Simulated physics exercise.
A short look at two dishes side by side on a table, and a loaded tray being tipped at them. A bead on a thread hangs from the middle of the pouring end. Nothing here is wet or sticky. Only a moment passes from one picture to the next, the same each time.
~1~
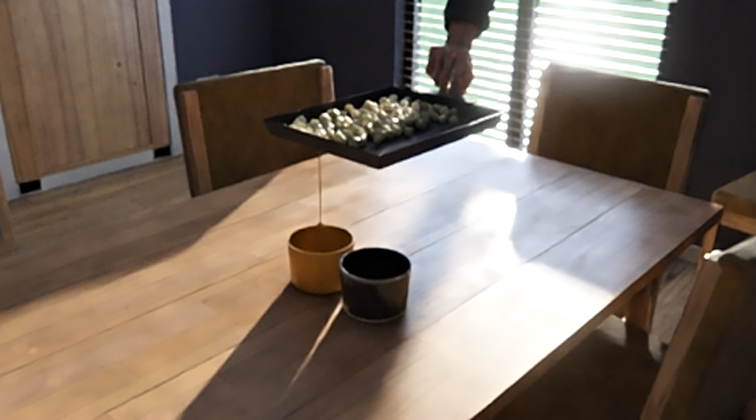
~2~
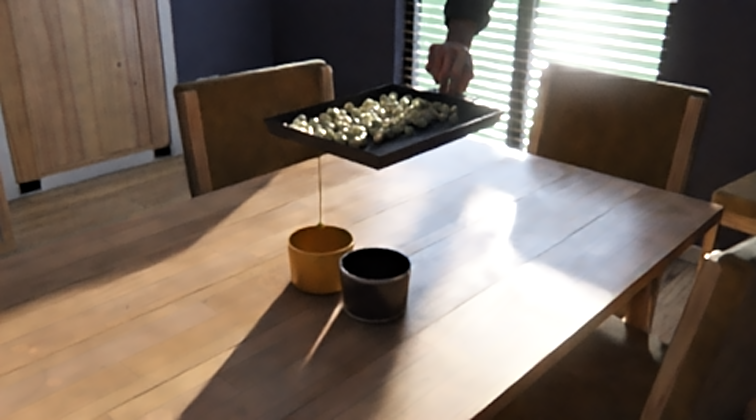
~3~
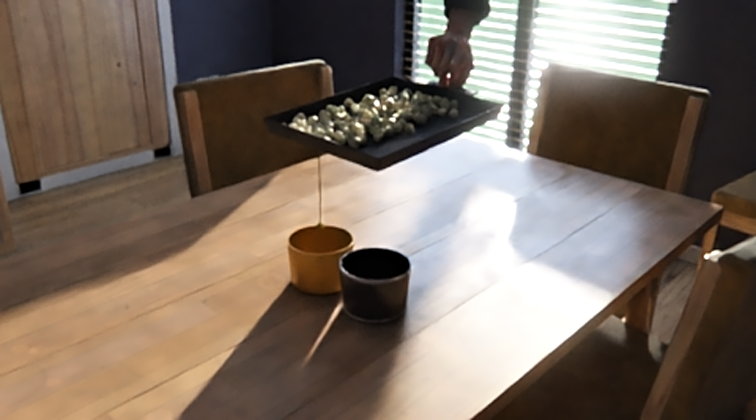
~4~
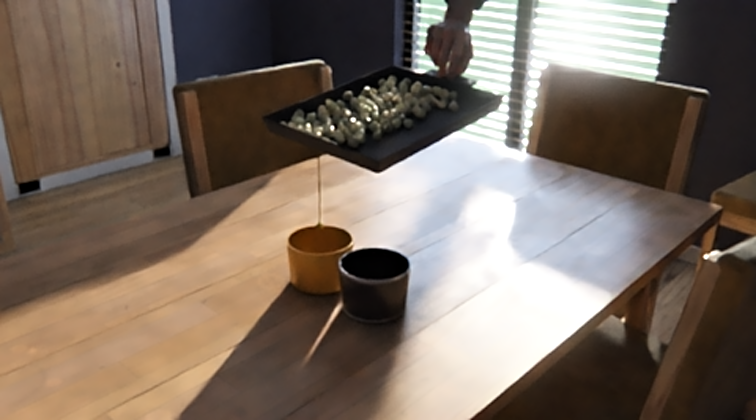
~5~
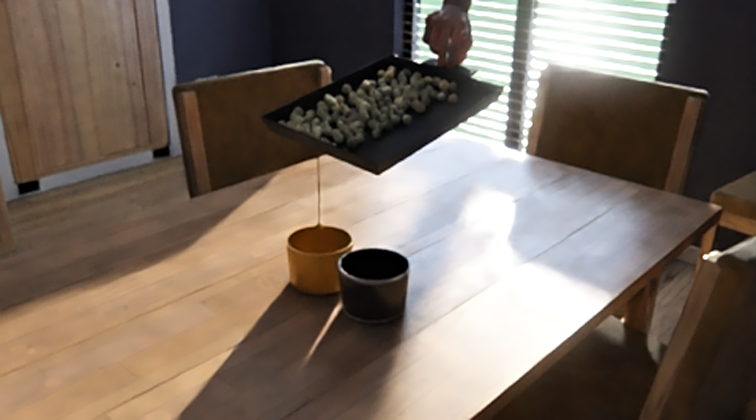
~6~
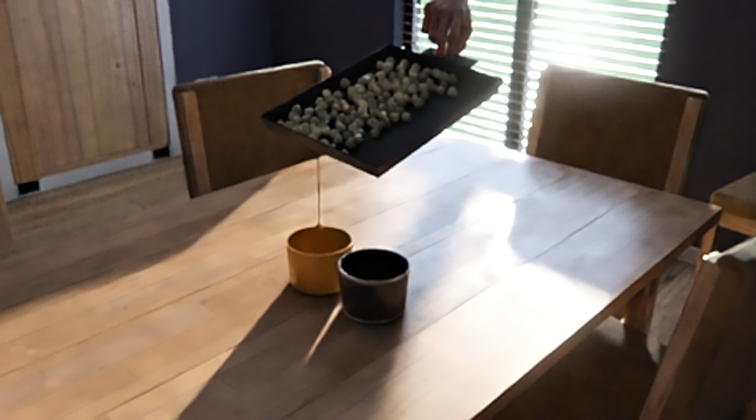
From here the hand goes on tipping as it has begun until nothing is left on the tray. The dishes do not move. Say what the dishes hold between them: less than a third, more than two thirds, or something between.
They take from one third to two thirds between them.
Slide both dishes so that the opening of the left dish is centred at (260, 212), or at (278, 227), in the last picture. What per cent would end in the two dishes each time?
Roughly 0 per cent, and 30 per cent.
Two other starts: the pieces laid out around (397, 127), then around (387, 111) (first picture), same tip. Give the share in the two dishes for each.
Near 40 % and 50 %.
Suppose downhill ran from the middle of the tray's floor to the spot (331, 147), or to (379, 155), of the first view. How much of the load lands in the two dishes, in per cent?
Roughly 0 per cent, and 80 per cent.
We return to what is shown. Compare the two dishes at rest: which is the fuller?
Fuller: The right one.
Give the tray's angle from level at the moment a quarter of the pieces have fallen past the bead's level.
At about 85°.
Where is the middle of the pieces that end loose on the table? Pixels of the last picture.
At about (294, 323).
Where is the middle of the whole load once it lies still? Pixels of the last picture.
Roughly at (350, 309).
Soon, tray tipped steeply; nearly all on the tray; a stray few in the air.
A while on, tray tipped right over; about a quarter on the tray; about a quarter in the right dish; a stray few in the left dish; about a quarter outside both; about a quarter in the air.
Towards the end, tray tipped past a quarter turn; about half in the right dish; a stray few in the left dish; about half outside both.
Finally, tray tipped past a quarter turn; about half in the right dish; a stray few in the left dish; about half outside both.
